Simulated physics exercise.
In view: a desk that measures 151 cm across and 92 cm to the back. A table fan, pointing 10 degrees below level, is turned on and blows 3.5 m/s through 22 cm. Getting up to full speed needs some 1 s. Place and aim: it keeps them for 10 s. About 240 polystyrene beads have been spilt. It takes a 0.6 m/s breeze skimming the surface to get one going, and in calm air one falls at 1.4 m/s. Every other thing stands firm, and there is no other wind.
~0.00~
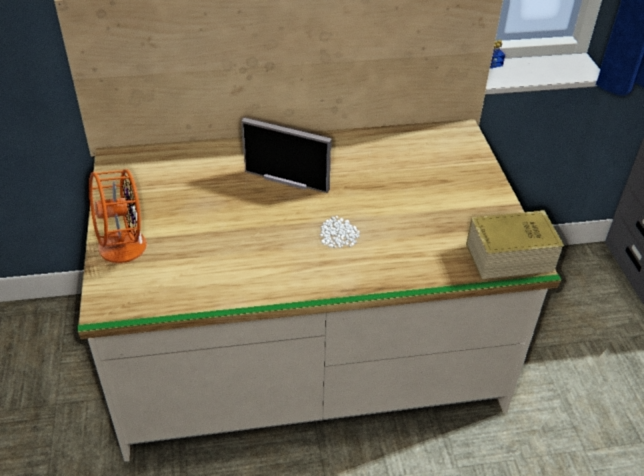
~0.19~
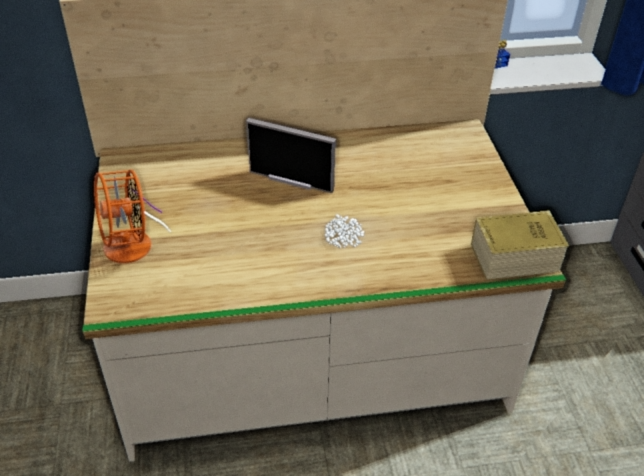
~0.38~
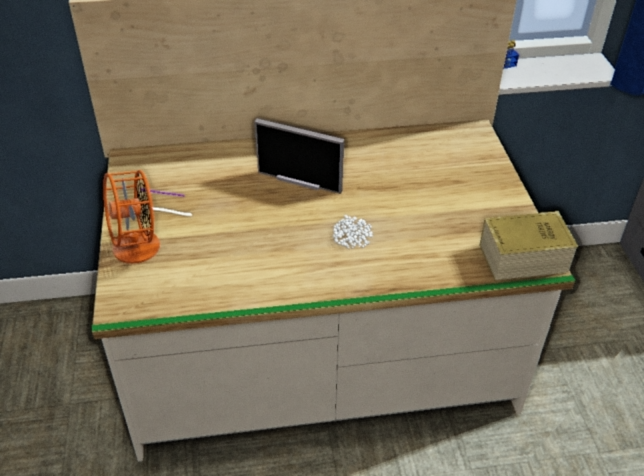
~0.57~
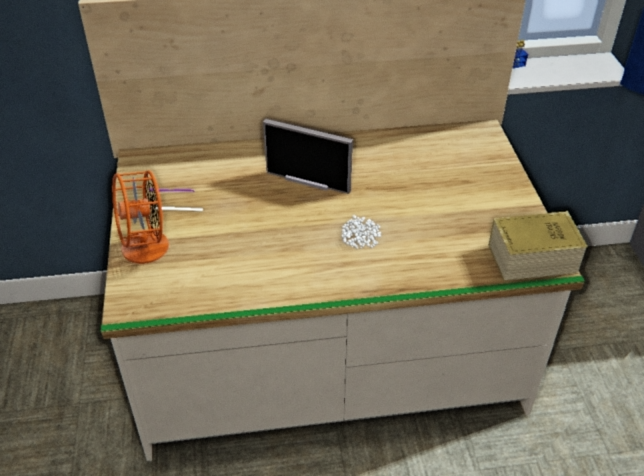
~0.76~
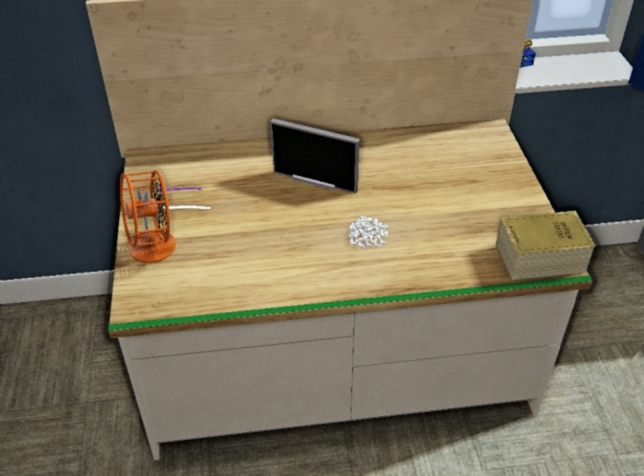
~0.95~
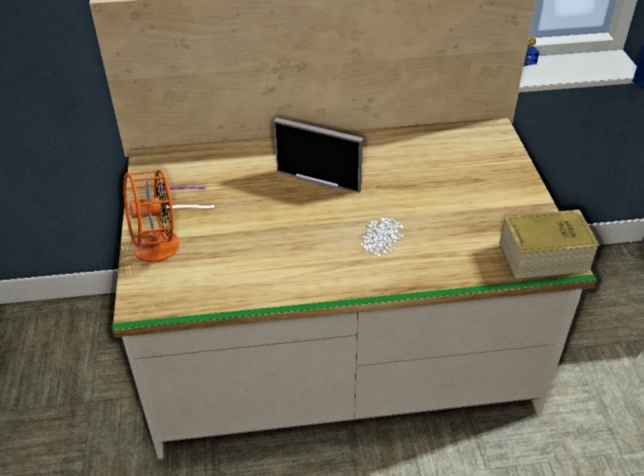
On a wooden desk, an orange fan whirring with streamers fluttering out, a white bead pile sitting still, then spreading slightly rightward.
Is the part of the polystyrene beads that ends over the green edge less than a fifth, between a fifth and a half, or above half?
I think more than one in two will wind up past that edge.
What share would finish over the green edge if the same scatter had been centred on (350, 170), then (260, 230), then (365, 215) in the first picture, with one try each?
Roughly 0 %, then 90 %, then 20 %.
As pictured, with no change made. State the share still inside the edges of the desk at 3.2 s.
I'd estimate about 5 per cent.
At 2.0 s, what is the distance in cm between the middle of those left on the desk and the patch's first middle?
About 35 cm.
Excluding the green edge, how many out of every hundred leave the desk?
Estimate: Near 1 %.
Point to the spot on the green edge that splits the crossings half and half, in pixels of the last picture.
Midpoint of crossings, approx. (482, 292).
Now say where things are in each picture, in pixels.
The middle of the polystyrene beads is near (340, 232), none has stirred yet and the mouth of the table fan is at (114, 208), in the first frame.
The middle of the polystyrene beads is near (345, 229), none has stirred yet and the green edge is centred on (334, 305), in the second frame.
The middle of the polystyrene beads is near (353, 230), none has stirred yet, the top of a laptop is at (299, 130) and the top of a book is at (531, 232), in the third frame.
The middle of the polystyrene beads is near (361, 230) and none has stirred yet, in the fourth frame.
The middle of the polystyrene beads is near (369, 234) and none has stirred yet, in the fifth frame.
The middle of the polystyrene beads is near (382, 235), the farthest in sight from the table fan is at (401, 228) and about 85 % have left their places, in the sixth frame.
After 2.0 s, 57 % are over the green edge; the middle of those still in play is near (461, 285); 58 % have settled or left.
After 3.2 s, 93 % are over the green edge; 83 % have settled or left.
After 5.5 s, 99 % are over the green edge; 100 % have settled or left.
After 10.0 s, at the end, 99 % are over the green edge.
